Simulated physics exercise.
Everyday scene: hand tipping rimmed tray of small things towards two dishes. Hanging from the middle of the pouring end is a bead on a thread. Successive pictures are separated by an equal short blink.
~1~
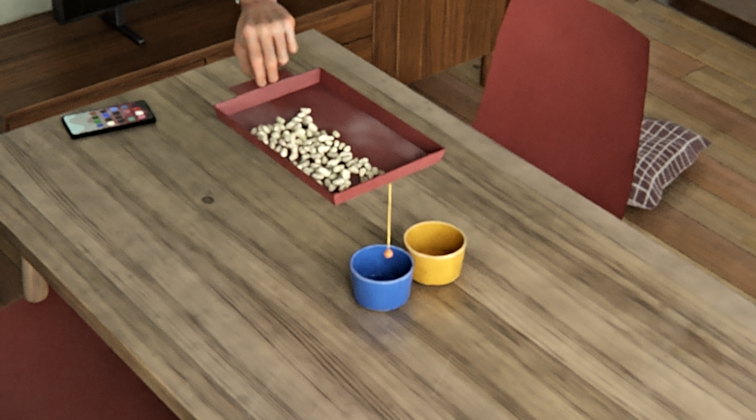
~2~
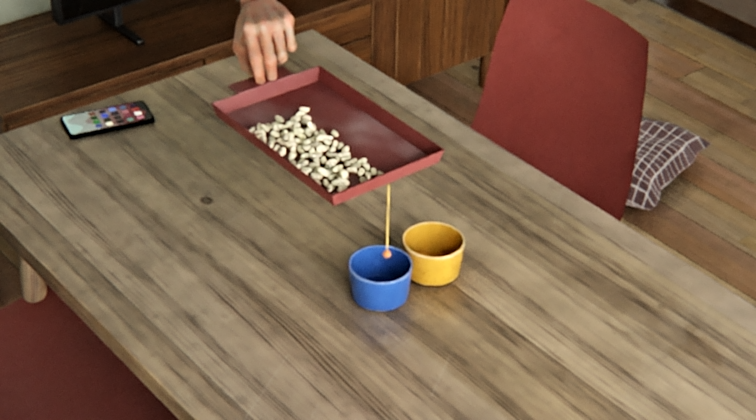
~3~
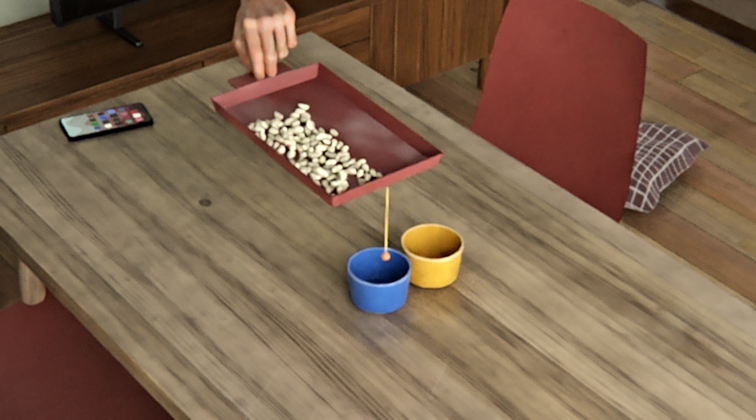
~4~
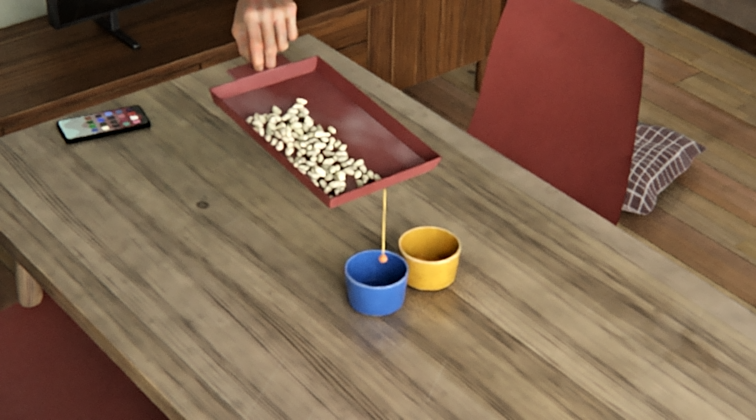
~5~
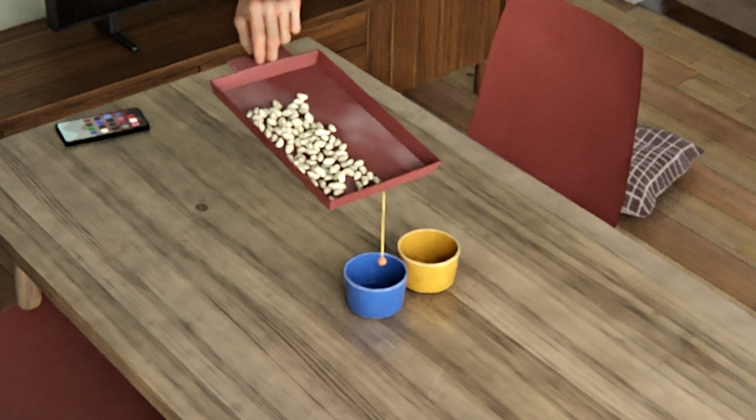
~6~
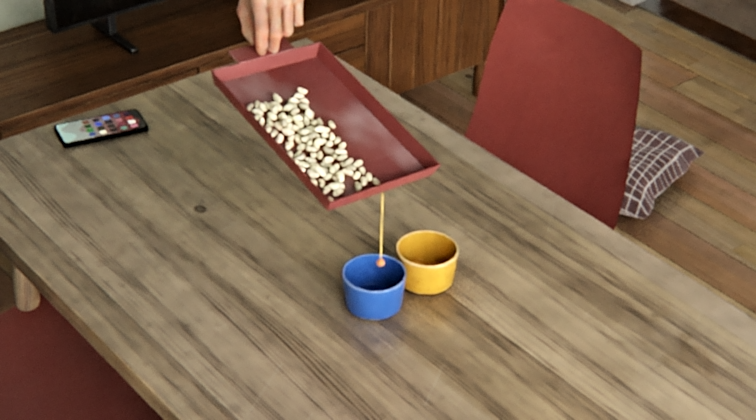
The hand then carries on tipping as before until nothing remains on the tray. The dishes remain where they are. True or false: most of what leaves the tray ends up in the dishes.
False.
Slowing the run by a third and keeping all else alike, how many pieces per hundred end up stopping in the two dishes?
Result: About 20 per cent.
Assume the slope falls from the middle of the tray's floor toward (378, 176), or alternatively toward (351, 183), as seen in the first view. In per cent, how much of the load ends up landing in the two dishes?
First some 0, then 0 per cent.
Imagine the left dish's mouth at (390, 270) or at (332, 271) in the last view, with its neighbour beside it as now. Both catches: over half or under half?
Taking the places in turn, it's shy of half and then shy of half.
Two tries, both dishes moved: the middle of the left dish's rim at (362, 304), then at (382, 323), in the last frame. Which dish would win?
Trial one goes to the right of the two, trial two to the right of the two.
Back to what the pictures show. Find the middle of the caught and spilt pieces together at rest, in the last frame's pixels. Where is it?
The centre settles at about (445, 310).
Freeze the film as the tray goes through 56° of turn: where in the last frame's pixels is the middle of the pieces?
Look around (384, 163) in the last picture.
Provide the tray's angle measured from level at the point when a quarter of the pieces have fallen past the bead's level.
Around 110° at that moment.
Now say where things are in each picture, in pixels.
Corners of the pouring end (335, 192) and (440, 148), level; middle of the load (314, 147), white beans; left dish (401, 291); right dish (454, 266); bead on its thread (388, 254), in the first frame.
Corners of the pouring end (334, 192) and (438, 149), level; middle of the load (313, 146), in the second frame.
Corners of the pouring end (333, 194) and (438, 152), tipped barely, lowest at the right corner; middle of the load (312, 145), in the third frame.
Corners of the pouring end (332, 195) and (436, 156), tipped a little, lowest at the right corner; middle of the load (310, 143), in the fourth frame.
Corners of the pouring end (332, 197) and (435, 160), tipped a little, lowest at the right corner; middle of the load (310, 140), in the fifth frame.
Corners of the pouring end (332, 198) and (435, 163), tipped clearly, lowest at the right corner; middle of the load (310, 137); left dish (394, 300); right dish (446, 275), in the sixth frame.
Just after the last frame, tray tipped steeply; every one on the tray.
A moment on, tray tipped right over; almost all on the tray; just a few in the right dish; just a few outside both; just a few in the air.
Further on, tray tipped past a quarter turn; just a few in the left dish; roughly a third in the right dish; roughly two thirds outside both.
When it is over, tray tipped past a quarter turn; just a few in the left dish; roughly a third in the right dish; roughly two thirds outside both.
